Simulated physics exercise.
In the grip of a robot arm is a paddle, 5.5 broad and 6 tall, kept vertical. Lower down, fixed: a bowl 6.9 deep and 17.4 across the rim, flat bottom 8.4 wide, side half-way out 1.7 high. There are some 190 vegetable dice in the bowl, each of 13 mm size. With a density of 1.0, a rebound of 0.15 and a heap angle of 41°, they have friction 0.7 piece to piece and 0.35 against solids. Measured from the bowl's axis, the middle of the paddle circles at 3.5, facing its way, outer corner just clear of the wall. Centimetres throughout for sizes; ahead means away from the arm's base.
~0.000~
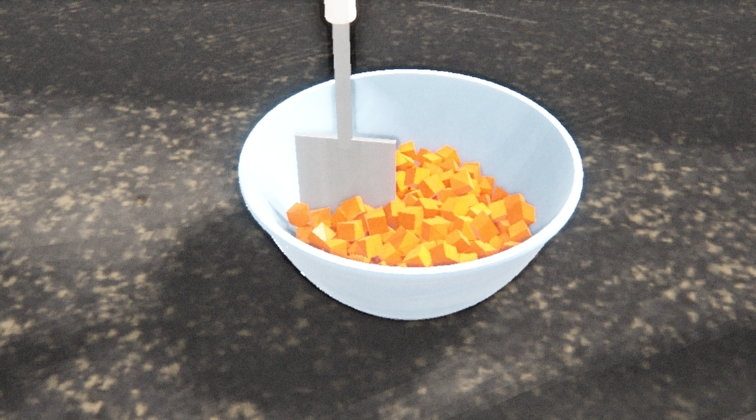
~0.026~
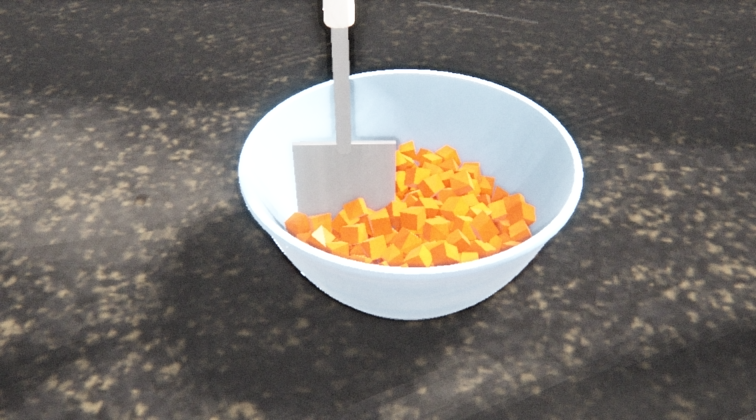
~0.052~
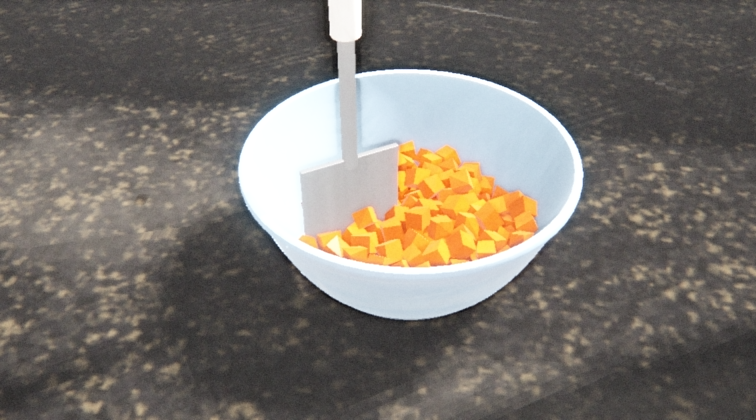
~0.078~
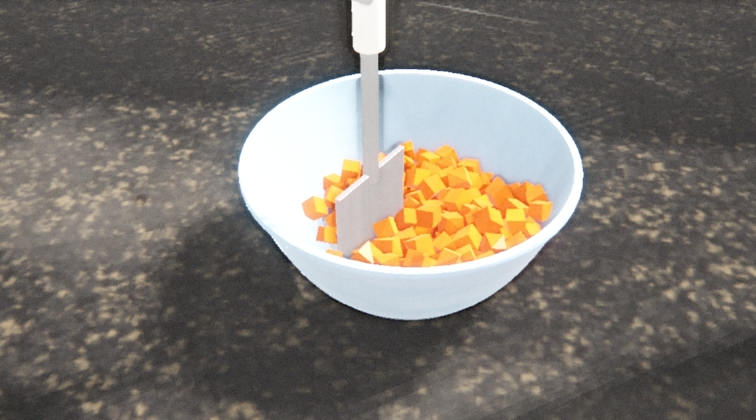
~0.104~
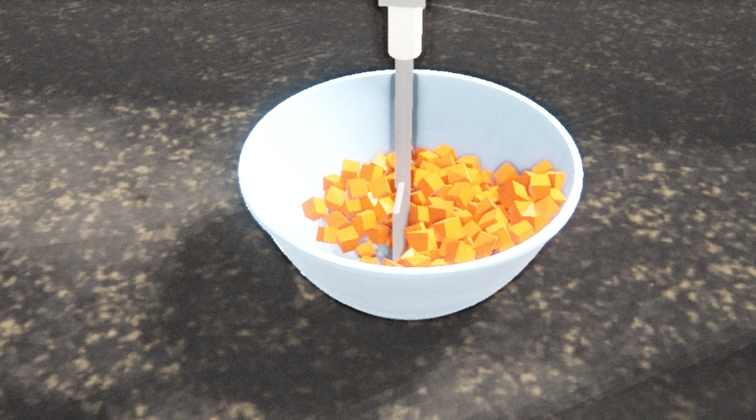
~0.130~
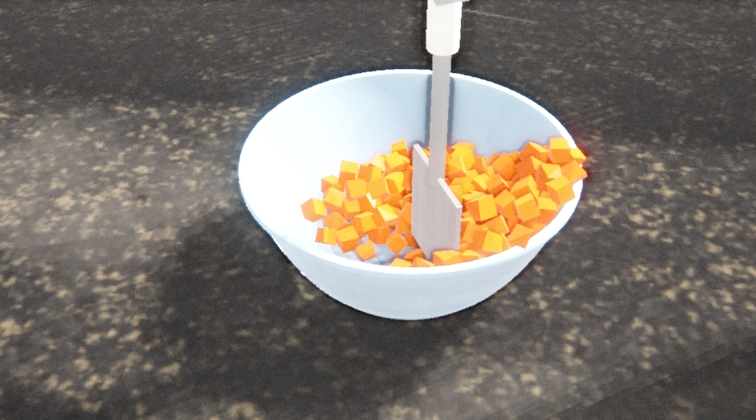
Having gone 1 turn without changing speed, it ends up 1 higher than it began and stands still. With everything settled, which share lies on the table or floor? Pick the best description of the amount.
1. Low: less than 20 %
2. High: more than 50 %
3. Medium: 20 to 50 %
The answer is 3.
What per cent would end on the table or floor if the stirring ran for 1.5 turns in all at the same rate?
Close to 45 in a hundred.
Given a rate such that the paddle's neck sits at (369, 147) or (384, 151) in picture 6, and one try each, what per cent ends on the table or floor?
So, roughly 15 percent the first time and 15 percent the second.
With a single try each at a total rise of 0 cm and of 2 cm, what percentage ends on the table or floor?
Close to 35 percent and close to 30 percent.
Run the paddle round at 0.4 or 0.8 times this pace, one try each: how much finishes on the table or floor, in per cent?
I'd expect about 10 per cent, then about 20 per cent.
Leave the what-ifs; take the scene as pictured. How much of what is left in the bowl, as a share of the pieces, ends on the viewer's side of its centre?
It comes to near 70 percent.
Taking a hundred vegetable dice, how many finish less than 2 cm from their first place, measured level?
I'd say something near 5 percent.
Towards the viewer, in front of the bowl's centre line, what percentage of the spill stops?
Result: Roughly 30 %.
After 0.21 s, 207° round, highest piece 12 above the table; 172 in the bowl, 18 in flight or on the tool.
After 0.29 s, 294° round, highest piece 10 above the table; 146 in the bowl, 3 on the table or floor, 41 in flight or on the tool.
After 0.53 s, 0° round, highest piece 5 above the table; 123 in the bowl, 67 on the table or floor.
After 1.23 s, 0° round, highest piece 5 above the table; 123 in the bowl, 67 on the table or floor.
In the end, 123 in the bowl, 67 on the table or floor. That is 35 % on the table or floor.
